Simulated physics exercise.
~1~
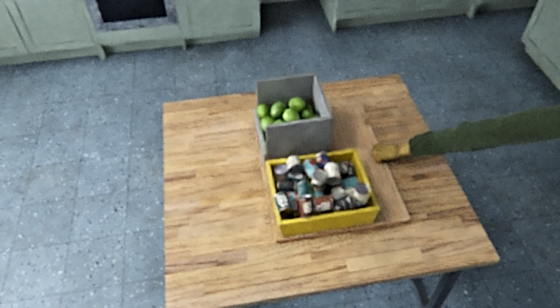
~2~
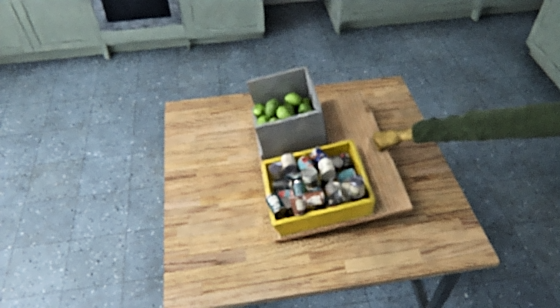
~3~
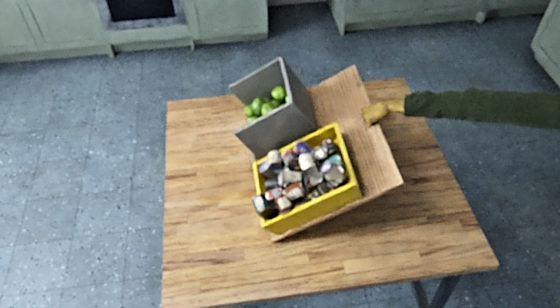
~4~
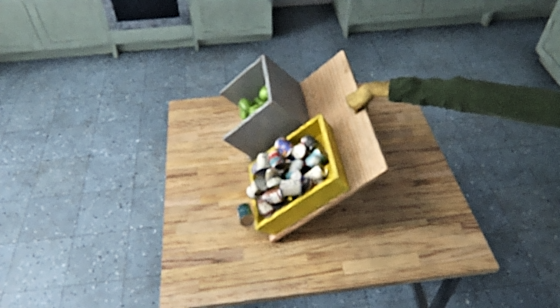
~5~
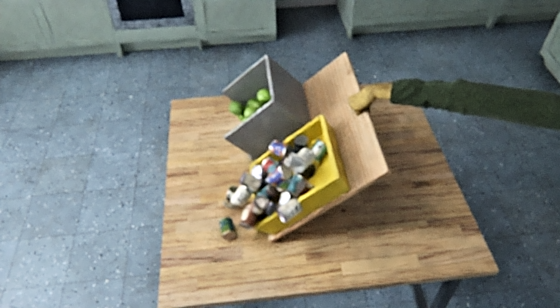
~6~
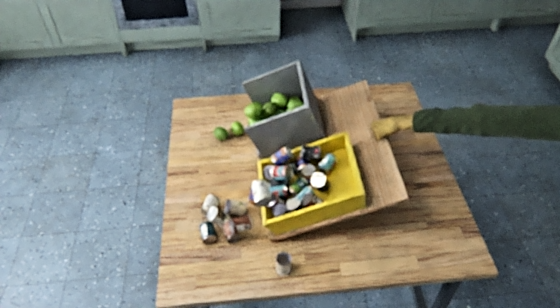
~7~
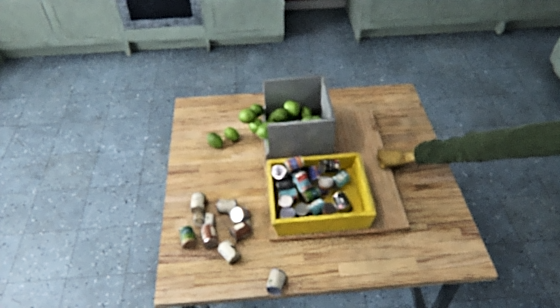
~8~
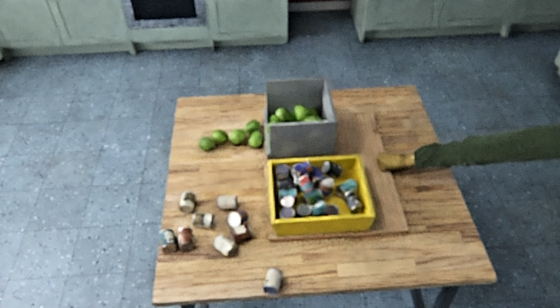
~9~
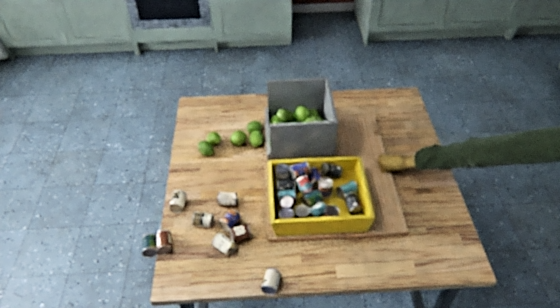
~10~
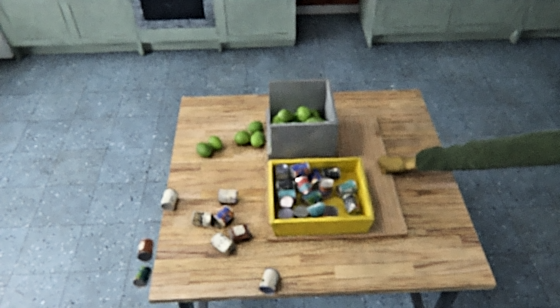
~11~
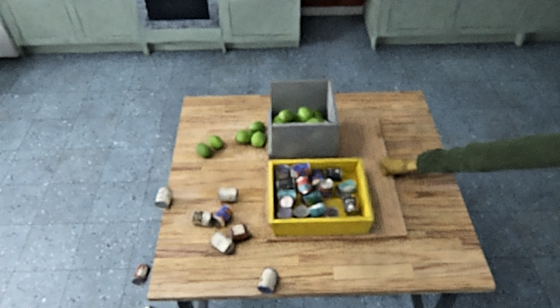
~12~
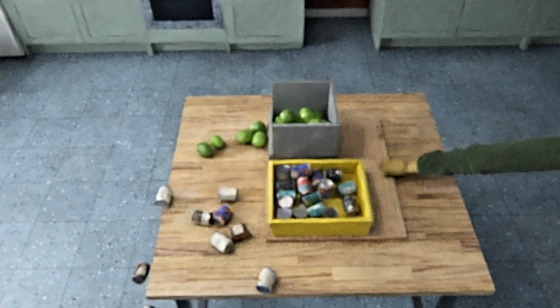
A gloved hand tips a board leftward, spilling some tins and limes, then lowers it flat.
